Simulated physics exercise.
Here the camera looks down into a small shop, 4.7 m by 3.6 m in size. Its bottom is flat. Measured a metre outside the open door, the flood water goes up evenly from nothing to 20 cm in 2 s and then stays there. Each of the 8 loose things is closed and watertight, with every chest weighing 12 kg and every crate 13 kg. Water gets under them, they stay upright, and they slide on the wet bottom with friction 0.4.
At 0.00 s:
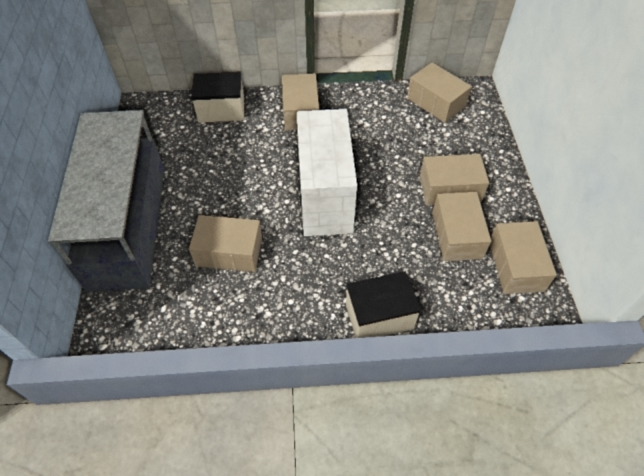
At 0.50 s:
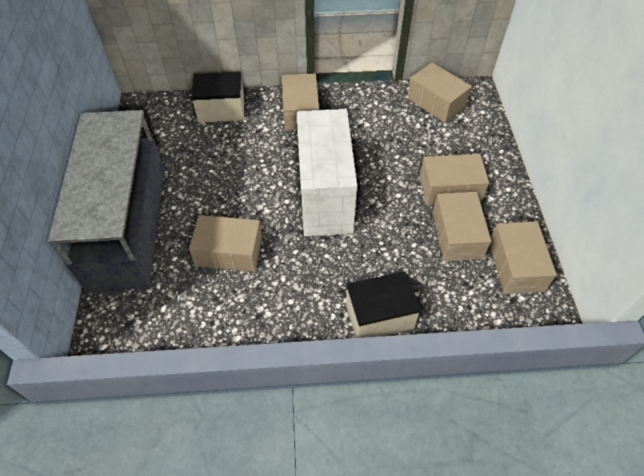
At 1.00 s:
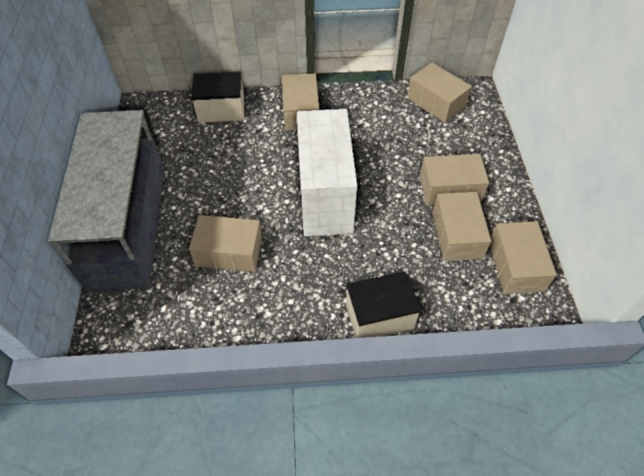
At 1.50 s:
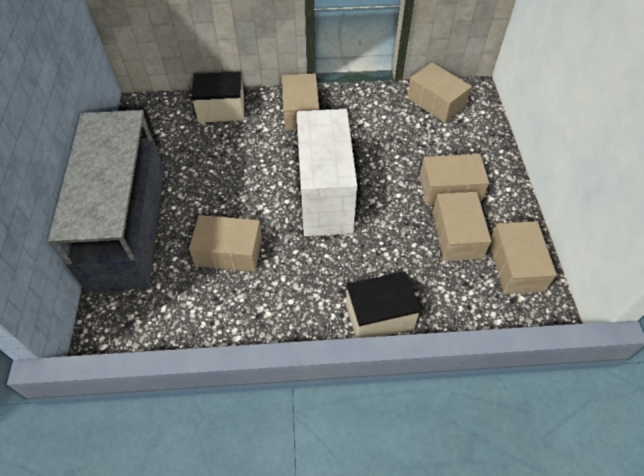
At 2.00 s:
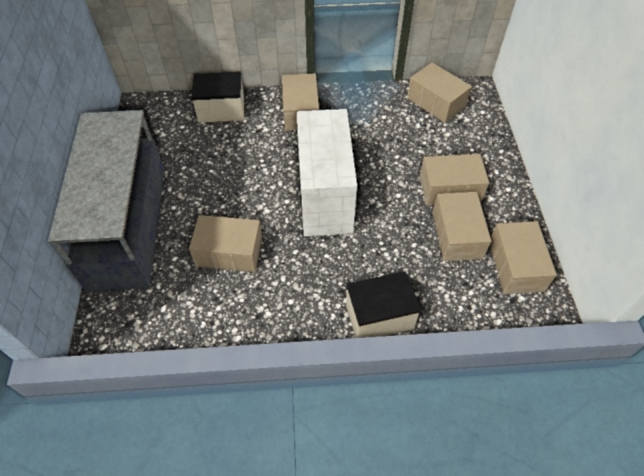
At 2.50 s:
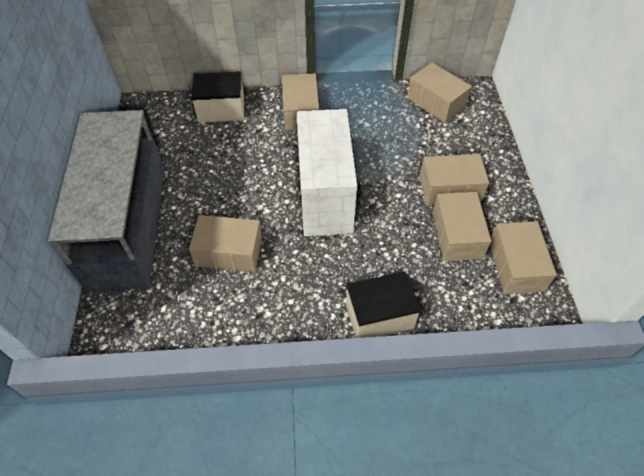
A small walled room with a speckled dark gravel-like floor is seen from high above, with an open doorway in the far wall and a low pale-blue wall in front. A grey-topped counter stands at left, a white block near the middle, and tan and black-topped boxes around them. Blue water spreads across the ground outside, then slips through the doorway onto the floor, while boxes and camera stay still.
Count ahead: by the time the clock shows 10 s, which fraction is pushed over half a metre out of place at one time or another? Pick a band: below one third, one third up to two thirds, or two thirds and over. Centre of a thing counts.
The share is one third up to two thirds.
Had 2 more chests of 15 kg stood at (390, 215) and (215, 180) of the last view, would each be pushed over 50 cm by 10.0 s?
Note: Item 1 above threshold; item 2 below threshold.
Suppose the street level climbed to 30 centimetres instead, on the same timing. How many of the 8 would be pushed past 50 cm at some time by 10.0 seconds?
Count under that change: 6.
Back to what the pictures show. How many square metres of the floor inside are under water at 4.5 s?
Somewhere around 10.0 m2, roughly.
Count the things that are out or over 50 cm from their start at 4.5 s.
By my tally, 0.
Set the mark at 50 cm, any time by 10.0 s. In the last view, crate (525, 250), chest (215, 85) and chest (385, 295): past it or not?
Same order as the question: Smaller, smaller, greater.
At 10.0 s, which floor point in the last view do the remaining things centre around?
The centre sits near (338, 189).
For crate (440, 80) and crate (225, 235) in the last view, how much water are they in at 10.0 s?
6 and 6 cm.
After 3.5 s 0 of 8 are over 50 cm from their spots; 0 afloat.
After 4.5 s 0 of 8 are over 50 cm from their spots; 0 afloat.
After 7.0 s 3 of 8 are over 50 cm from their spots; 3 afloat.
After 10.0 s 4 of 8 are over 50 cm from their spots, and 4 have been at some point; 6 afloat.
